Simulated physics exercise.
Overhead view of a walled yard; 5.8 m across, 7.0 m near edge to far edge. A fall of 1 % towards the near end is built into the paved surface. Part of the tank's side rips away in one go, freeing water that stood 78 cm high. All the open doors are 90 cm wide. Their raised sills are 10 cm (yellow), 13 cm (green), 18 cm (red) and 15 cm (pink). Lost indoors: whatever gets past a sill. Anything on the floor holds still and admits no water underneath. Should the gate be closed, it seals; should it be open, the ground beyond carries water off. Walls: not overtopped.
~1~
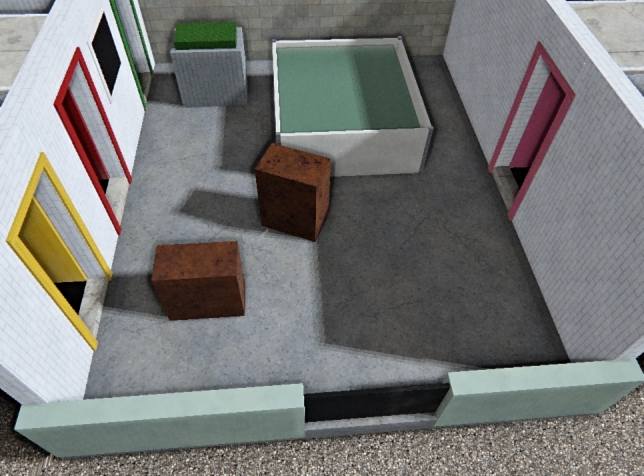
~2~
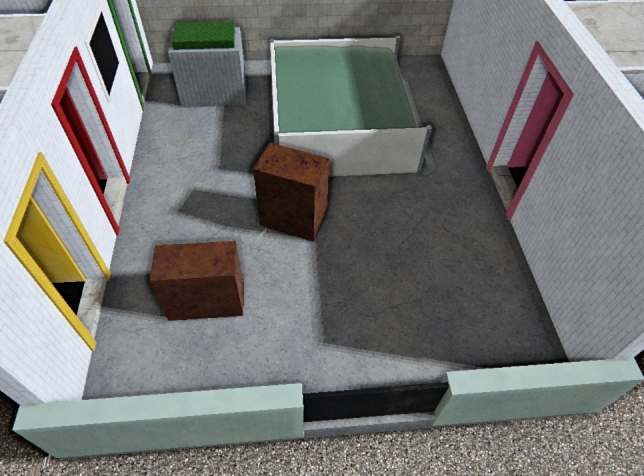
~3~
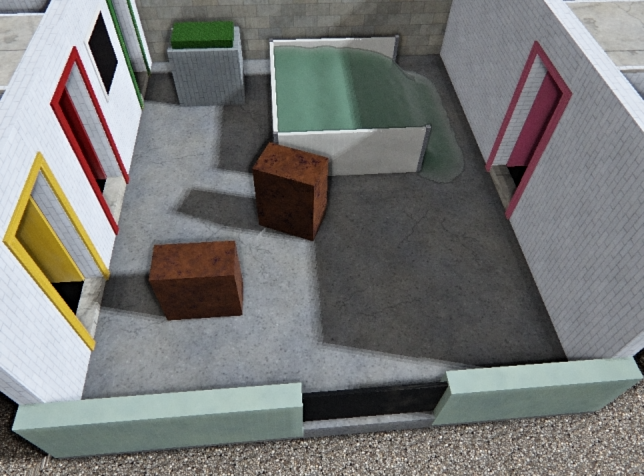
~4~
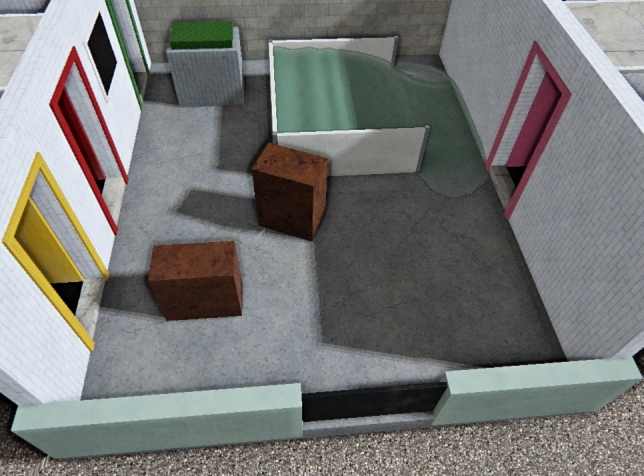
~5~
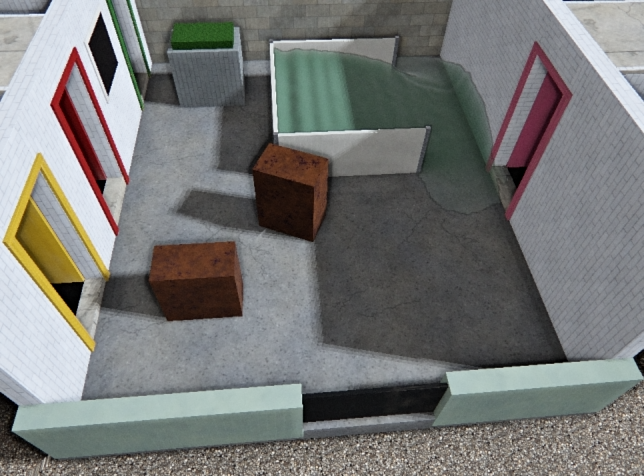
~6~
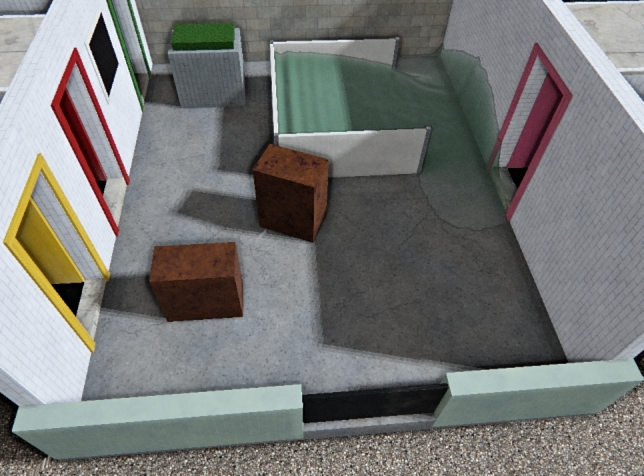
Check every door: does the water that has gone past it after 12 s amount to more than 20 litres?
Yellow door: It does. Green door: It does. Red door: It does not. Pink door: It does.
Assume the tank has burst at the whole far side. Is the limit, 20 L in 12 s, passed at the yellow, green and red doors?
Log - yellow: Threshold topped, green: Threshold topped, red: Threshold not reached.
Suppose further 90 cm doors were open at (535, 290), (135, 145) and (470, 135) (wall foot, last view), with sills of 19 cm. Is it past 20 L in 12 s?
In that order: Not over, below, past it.
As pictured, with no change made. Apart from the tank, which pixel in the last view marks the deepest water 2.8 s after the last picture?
You'll find it around (162, 68).
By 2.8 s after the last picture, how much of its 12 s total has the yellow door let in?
0 percent or so by then.
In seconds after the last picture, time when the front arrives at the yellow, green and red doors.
So yellow at 3.4 s, green at 2.2 s, and red at 3.4 s.
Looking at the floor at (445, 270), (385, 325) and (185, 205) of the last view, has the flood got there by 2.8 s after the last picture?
The first point is awash, the second is awash and the third is not yet hit.
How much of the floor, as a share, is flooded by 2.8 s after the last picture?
I'd guess around 60 %.
Then, 0.7 s after the last picture water covers 20 % of the floor and is deepest (68 cm) near (441, 60); yellow door not reached, green door not reached, red door not reached, pink door 30 cm at the sill, 20 L in.
Then, 1.5 s after the last picture water covers 40 % of the floor and is deepest (55 cm) near (441, 60); yellow door not reached, green door not reached, red door not reached, pink door 27 cm at the sill, 73 L in.
Then, 2.8 s after the last picture water covers 60 % of the floor and is deepest (50 cm) near (162, 68); yellow door not reached, green door 22 cm at the sill, 18 L in, red door not reached, pink door 18 cm at the sill, 110 L in.
Then, 6.3 s after the last picture water covers 90 % of the floor and is deepest (22 cm) near (438, 76); yellow door 18 cm at the sill, 46 L in, green door 10 cm at the sill, 93 L in, red door 13 cm at the sill, 0 L in, pink door 14 cm at the sill, 118 L in.
Then, 11.3 s after the last picture water covers 100 % of the floor and is deepest (18 cm) near (577, 387); yellow door 12 cm at the sill, 105 L in, green door 10 cm at the sill, 95 L in, red door 13 cm at the sill, 0 L in, pink door 10 cm at the sill, 119 L in.
